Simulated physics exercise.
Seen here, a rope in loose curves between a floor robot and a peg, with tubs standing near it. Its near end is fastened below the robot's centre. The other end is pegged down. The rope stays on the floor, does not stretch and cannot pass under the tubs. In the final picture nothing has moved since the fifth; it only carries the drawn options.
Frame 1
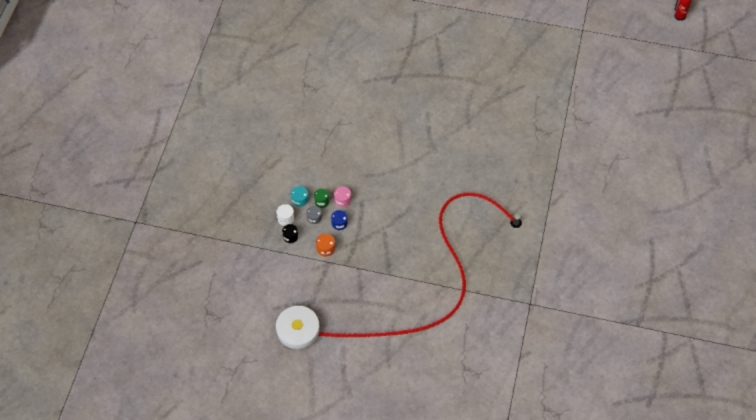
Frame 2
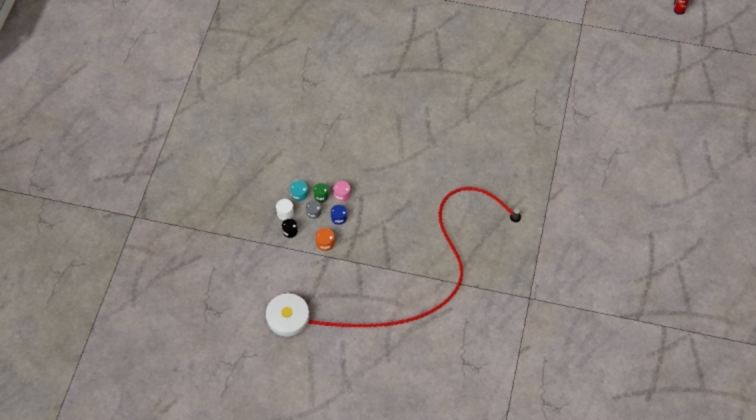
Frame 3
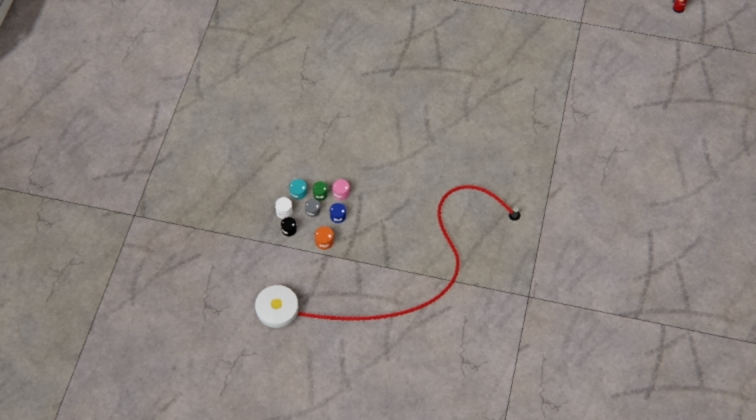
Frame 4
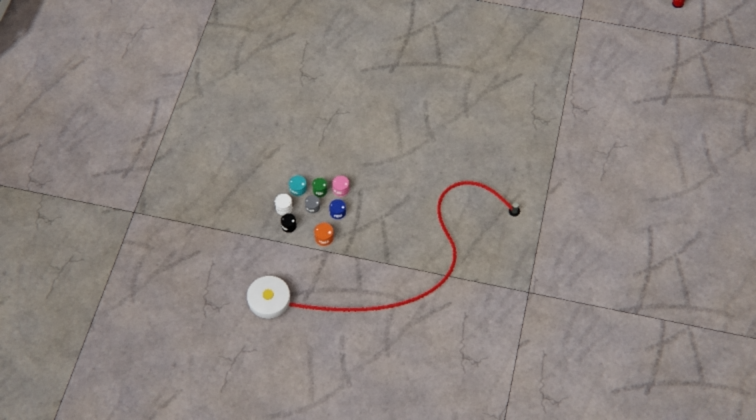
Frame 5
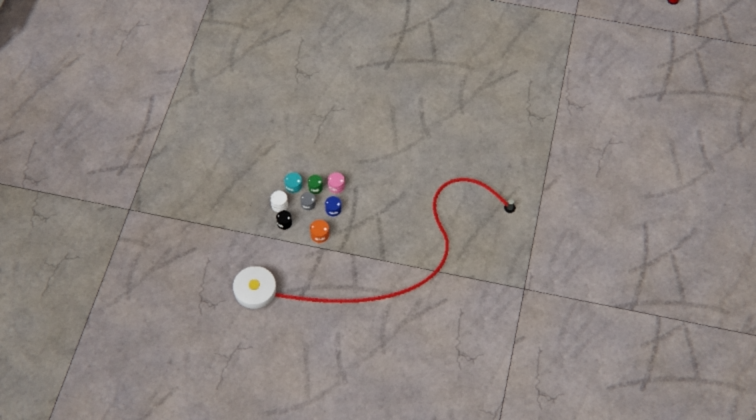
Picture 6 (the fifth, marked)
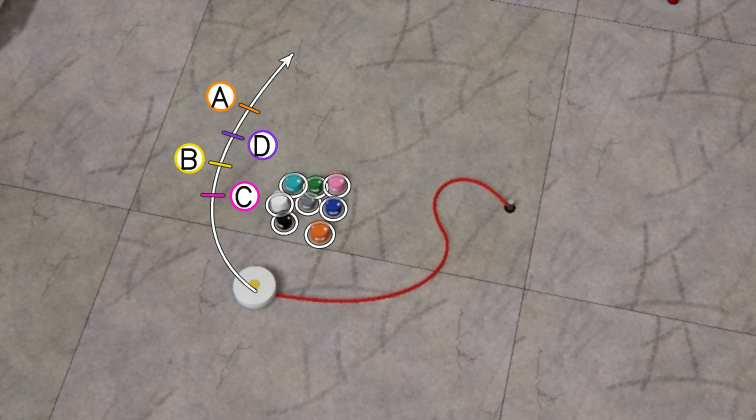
A white round robot trailing a red rope moves slightly up and left across the floor.
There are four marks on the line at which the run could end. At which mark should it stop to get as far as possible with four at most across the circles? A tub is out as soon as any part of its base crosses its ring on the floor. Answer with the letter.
At A, and not beyond.
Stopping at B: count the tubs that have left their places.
By then, none.
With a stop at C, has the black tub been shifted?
No.
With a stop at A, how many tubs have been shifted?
By then, three.
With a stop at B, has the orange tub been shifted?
No.
On the marked copy, A at (249, 109); B at (220, 164); C at (213, 195); D at (233, 135); the route from (256, 291) via (221, 163) to (292, 55).
Following A. Soon after the start, robot (213, 227).
Later, robot (220, 158).
In the end, robot (249, 105); black tub (295, 209); white tub (286, 197); orange tub (322, 218); three over the rings.
As for the rest, B is within the limit but short; C is within the limit but short; D is within the limit but short.
